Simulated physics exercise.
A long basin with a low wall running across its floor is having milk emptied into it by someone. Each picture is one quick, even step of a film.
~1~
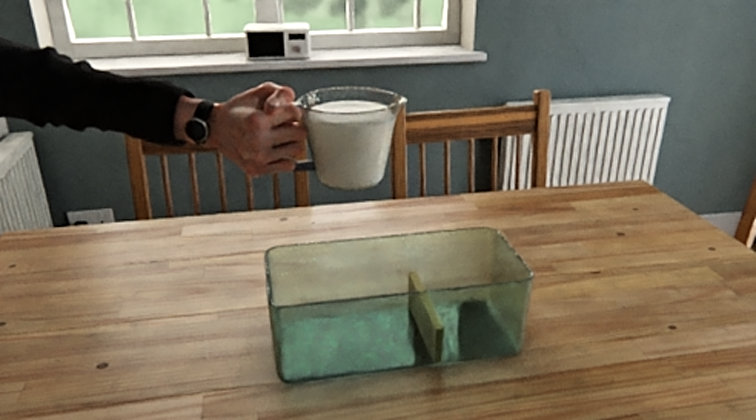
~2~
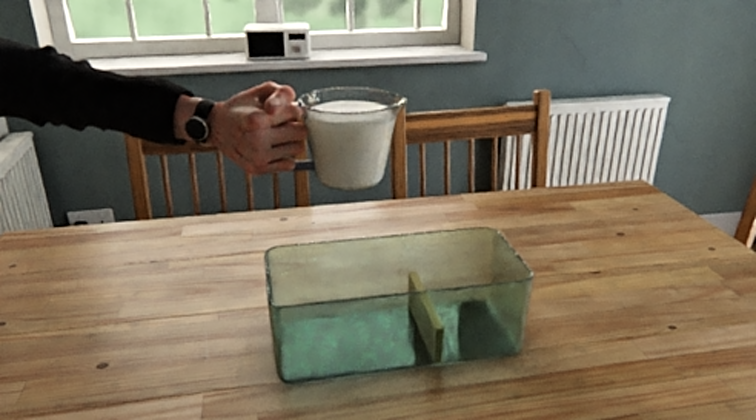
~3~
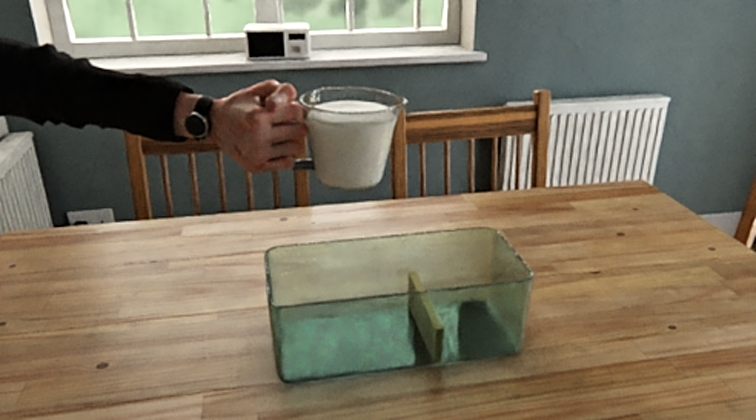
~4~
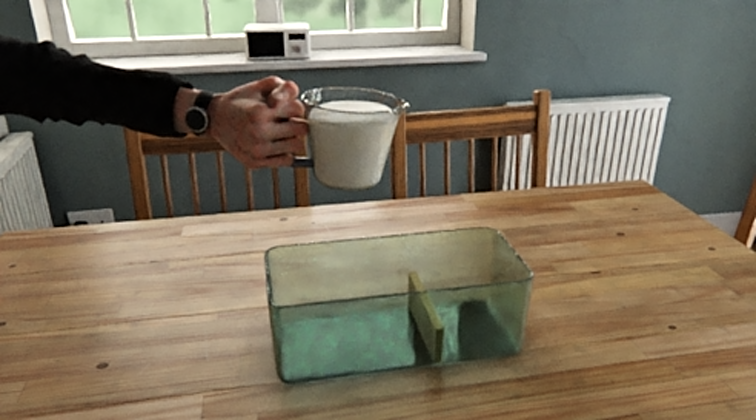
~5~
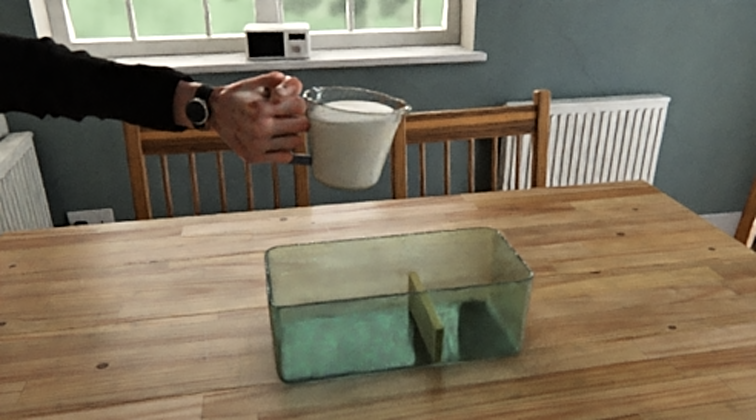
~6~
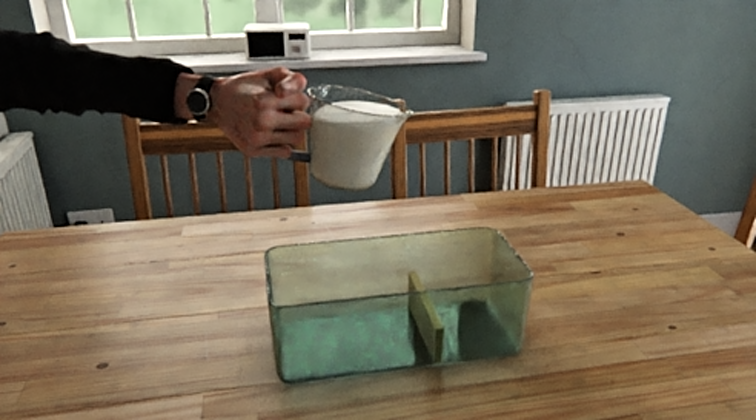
A hand in a black sleeve with a dark watch reaches in from the left, holding a clear glass jug of white milk above a long greenish see-through basin divided by a low yellowish wall. They are seen from slightly above at a wooden table, with chairs, a white radiator and a window behind. The hand slowly tilts the jug rightward, while the basin and camera stay still.
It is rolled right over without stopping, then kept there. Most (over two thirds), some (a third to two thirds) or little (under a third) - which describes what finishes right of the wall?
Most.
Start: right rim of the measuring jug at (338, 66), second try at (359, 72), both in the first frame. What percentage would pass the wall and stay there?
Roughly 10 % and 45 %.
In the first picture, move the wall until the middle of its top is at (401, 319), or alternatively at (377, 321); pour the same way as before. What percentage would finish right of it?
Around 85 per cent for the first, around 90 per cent for the second.
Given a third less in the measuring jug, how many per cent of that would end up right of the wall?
Roughly 90 in a hundred.
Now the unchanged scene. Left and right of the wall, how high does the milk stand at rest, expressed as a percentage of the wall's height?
The left reads 0 in a hundred and the right 50 in a hundred.
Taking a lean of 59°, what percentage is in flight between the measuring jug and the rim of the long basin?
Some 20 per cent, I'd say.
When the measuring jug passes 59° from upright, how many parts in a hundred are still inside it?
It works out to close to 70 percent.
A moment on, the measuring jug is tipped part way and 69 per cent is still to pour, 0 is left of the wall and 10 right of it.
Next, the measuring jug is tipped on its side and 16 per cent is still to pour, 1 is left of the wall and 65 right of it.
Then the measuring jug is tipped right over and 0 per cent is still to pour, 6 is left of the wall and 92 right of it.
Later the measuring jug is tipped right over and 0 per cent is still to pour, 6 is left of the wall and 92 right of it.
At rest 6 per cent lies left of the wall, 92 right of it and 1 outside.
